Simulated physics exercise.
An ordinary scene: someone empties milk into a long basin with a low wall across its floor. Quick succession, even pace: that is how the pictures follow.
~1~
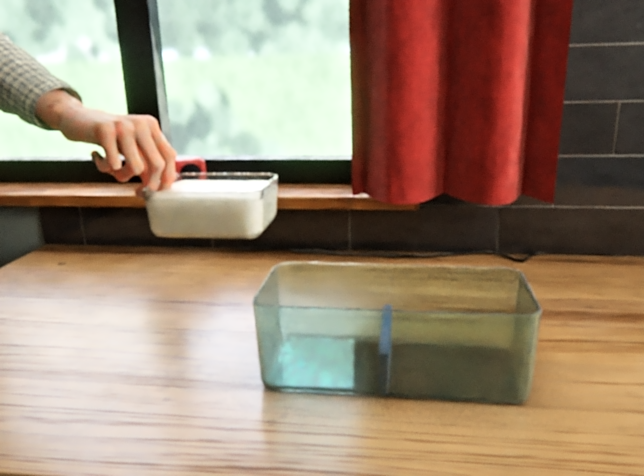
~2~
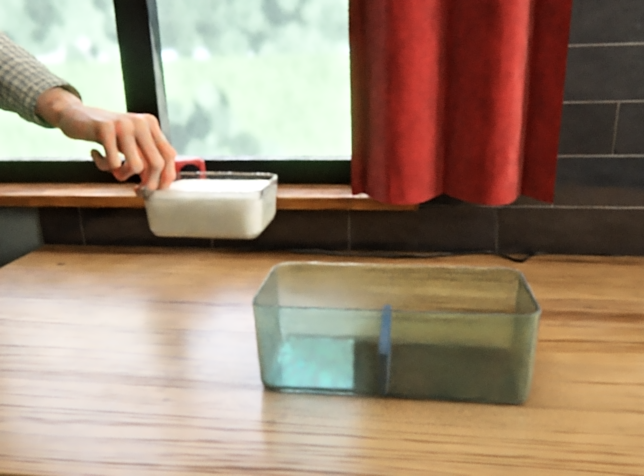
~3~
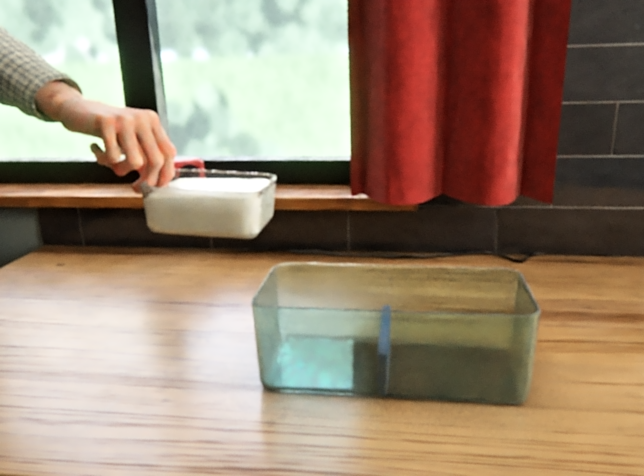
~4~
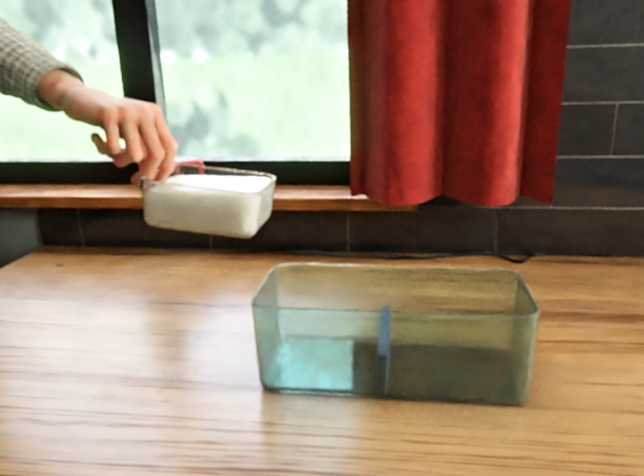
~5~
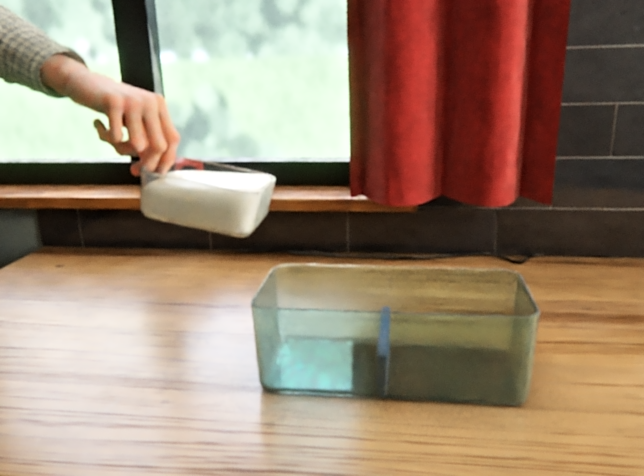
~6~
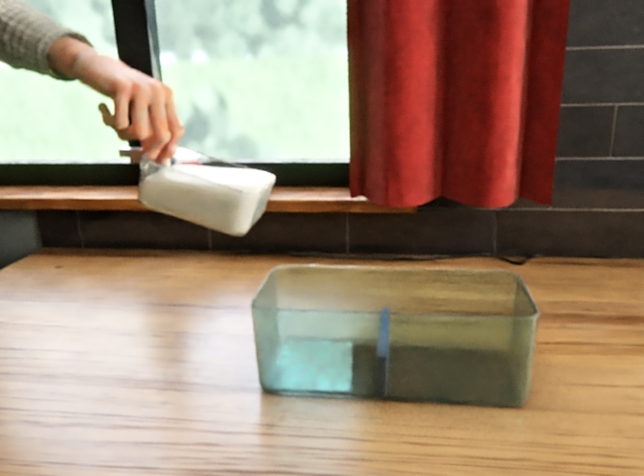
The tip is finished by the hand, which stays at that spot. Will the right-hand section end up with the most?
The left region takes the most.
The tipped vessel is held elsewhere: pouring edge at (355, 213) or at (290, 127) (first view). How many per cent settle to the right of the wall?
The first gives 85 %, the second 70 %.
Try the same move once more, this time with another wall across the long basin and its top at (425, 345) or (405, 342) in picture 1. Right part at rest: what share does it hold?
Try 1: About 20 percent; try 2: About 15 percent.
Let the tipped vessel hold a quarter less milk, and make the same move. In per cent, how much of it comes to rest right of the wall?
About 5 parts in a hundred, give or take.
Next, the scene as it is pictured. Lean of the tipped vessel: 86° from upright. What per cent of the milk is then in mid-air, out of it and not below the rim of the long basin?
I'd say some 60 per cent of it.
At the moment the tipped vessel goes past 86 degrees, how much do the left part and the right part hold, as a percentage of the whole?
20 percent or so left, 0 percent or so right.
A moment on, the tilt is 86° and 22 per cent is still to pour, 18 is left of the wall and 0 right of it.
Next, the tilt is 117° and 0 per cent is still to pour, 76 is left of the wall and 16 right of it.
Then the tilt is 118° and 0 per cent is still to pour, 81 is left of the wall and 15 right of it.
Later the tilt is 118° and 0 per cent is still to pour, 80 is left of the wall and 16 right of it.
Finally, 80 per cent lies left of the wall, 16 right of it and 4 outside.
